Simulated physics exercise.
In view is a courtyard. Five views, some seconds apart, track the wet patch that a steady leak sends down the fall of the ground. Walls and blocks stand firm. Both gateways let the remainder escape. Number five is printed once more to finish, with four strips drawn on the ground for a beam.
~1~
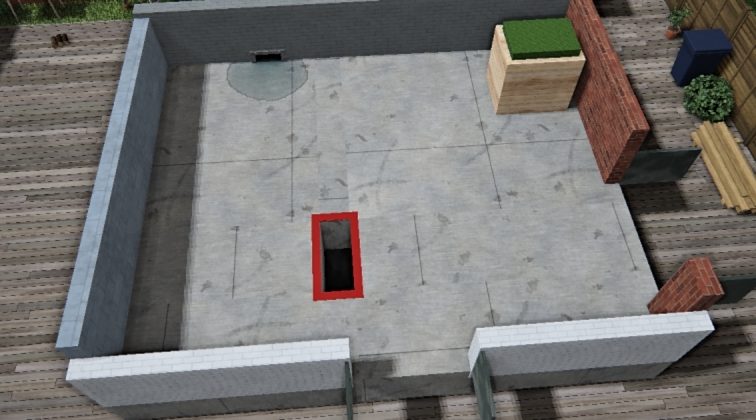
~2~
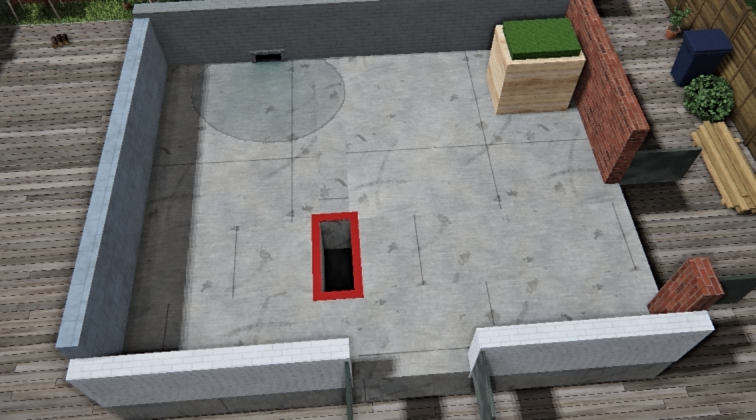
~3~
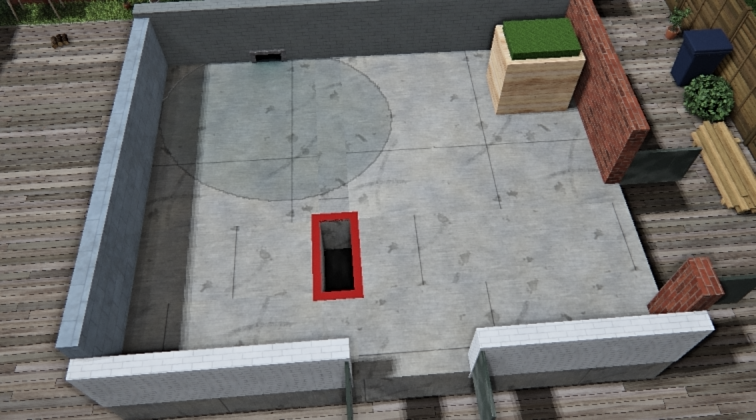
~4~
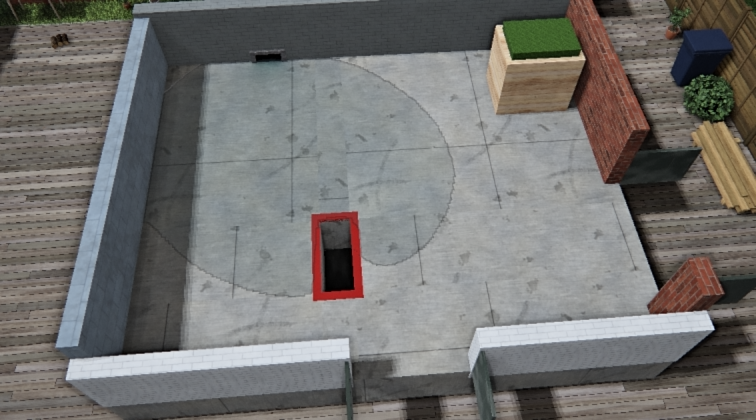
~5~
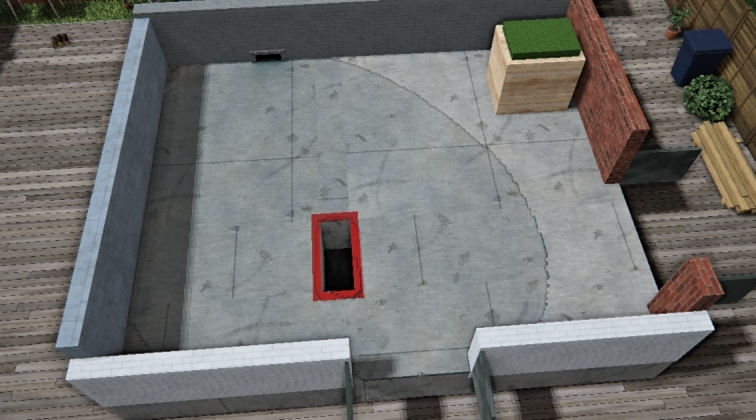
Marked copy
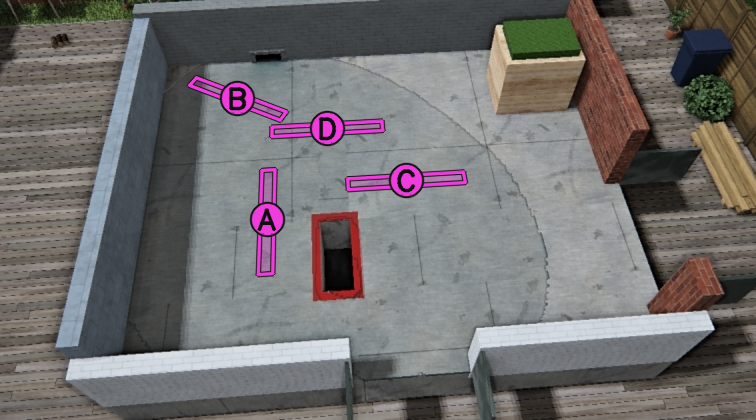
Water spread in a widening sheet from an opening in the back wall of a walled courtyard, reached the red-edged drain in the floor, then surrounded it and covered much of the paving.
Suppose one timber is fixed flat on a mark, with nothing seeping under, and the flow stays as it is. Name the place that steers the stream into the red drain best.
C works best here.
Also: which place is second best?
Here it is place A.
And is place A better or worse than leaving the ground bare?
Worse.
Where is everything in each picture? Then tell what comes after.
The first frame shows outfall at (268, 56); red drain at (336, 254); open gate at (624, 241); open gate at (410, 358); front seen at (253, 94), 3 % of the ground wet; red drain still dry.
The second frame shows front seen at (247, 138), 10 % of the ground wet; red drain still dry.
The third frame shows front seen at (272, 198), 23 % of the ground wet; red drain still dry.
The fourth frame shows front seen at (410, 249), 41 % of the ground wet; red drain taking water.
The fifth frame shows front seen at (519, 300), 64 % of the ground wet; red drain taking water.
On the marked copy, A from (265, 274) to (268, 170); B from (193, 81) to (283, 115); C from (348, 184) to (464, 177); D from (271, 131) to (382, 125).
With A, about 20 % of the stream goes into the red drain, about 80 % out by the gates.
With B, about 14 % of the stream goes into the red drain, about 86 % out by the gates.
With C, about 30 % of the stream goes into the red drain, about 69 % out by the gates.
With D, about 13 % of the stream goes into the red drain, about 86 % out by the gates.
